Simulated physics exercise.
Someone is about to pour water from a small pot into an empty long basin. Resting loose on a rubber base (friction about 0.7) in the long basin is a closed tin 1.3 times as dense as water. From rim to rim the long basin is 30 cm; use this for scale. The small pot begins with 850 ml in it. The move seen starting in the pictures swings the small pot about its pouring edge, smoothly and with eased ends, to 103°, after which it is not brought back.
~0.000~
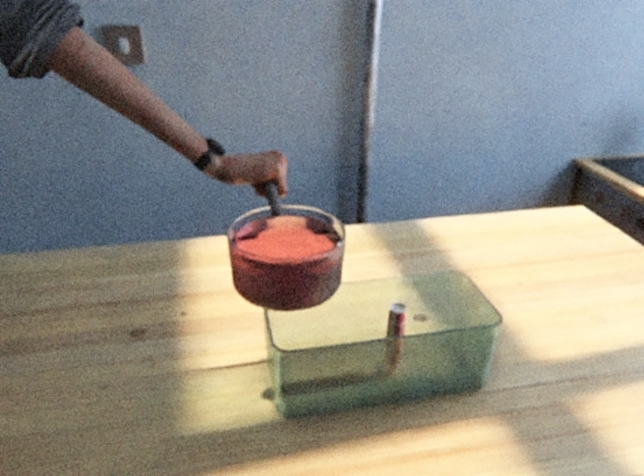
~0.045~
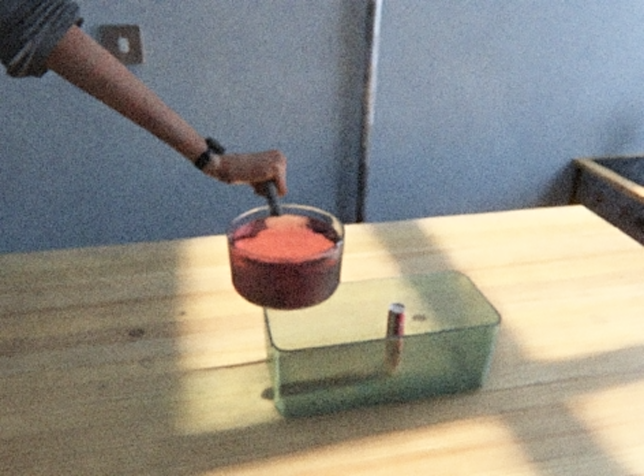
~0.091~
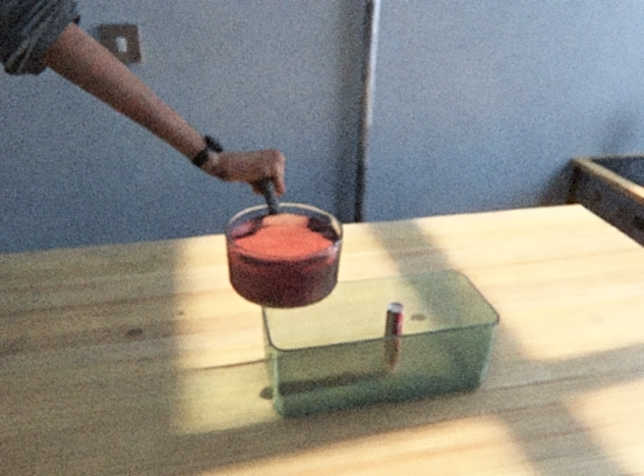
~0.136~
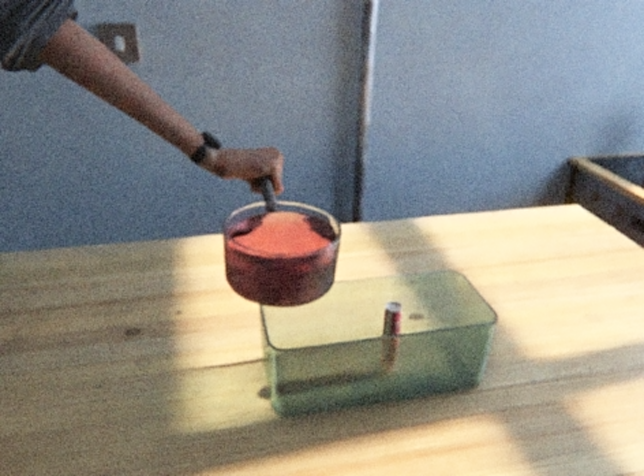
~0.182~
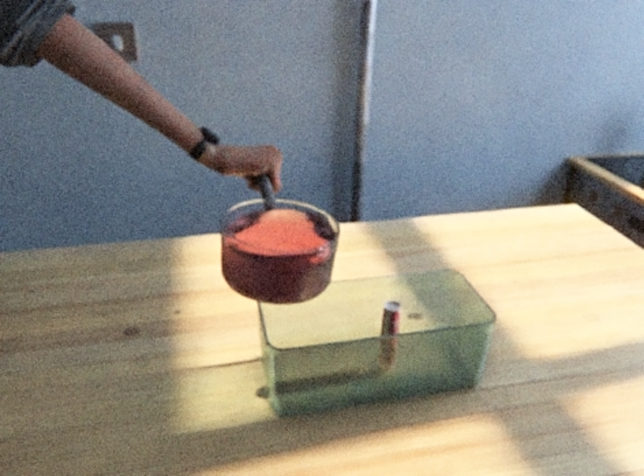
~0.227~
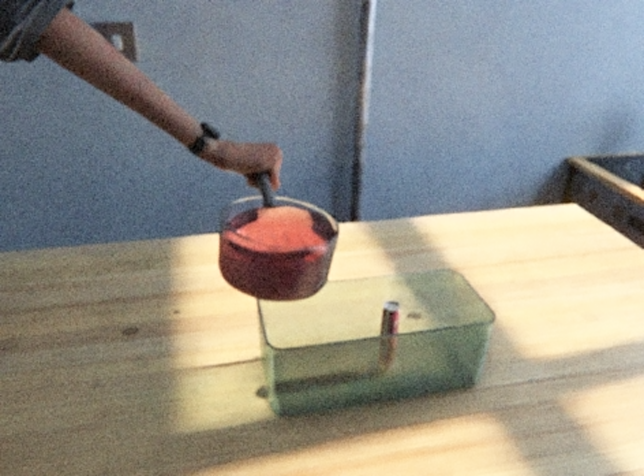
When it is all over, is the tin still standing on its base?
Yes, it is still on its base.
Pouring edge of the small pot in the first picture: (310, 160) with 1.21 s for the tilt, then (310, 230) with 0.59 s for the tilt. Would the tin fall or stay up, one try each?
Run one: It tumbles. Run two: It tumbles.
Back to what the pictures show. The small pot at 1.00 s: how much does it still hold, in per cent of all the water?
About 12 % is still there.
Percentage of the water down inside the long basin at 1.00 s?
About 70 per cent.
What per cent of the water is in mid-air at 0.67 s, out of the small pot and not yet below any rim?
About 28 per cent.
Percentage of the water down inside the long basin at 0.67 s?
I reckon close to 8 percent of it.
By 0.67 s the tilt is 60° and 64 per cent is still to pour; the tin stands where it began.
By 1.00 s the tilt is 95° and 12 per cent is still to pour; the tin stands where it began.
By 1.34 s the tilt is 103° and 1 per cent is still to pour; the tin stands where it began.
By 1.71 s the tilt is 103° and 0 per cent is still to pour; the tin stands where it began.
At rest the tin stands where it began.
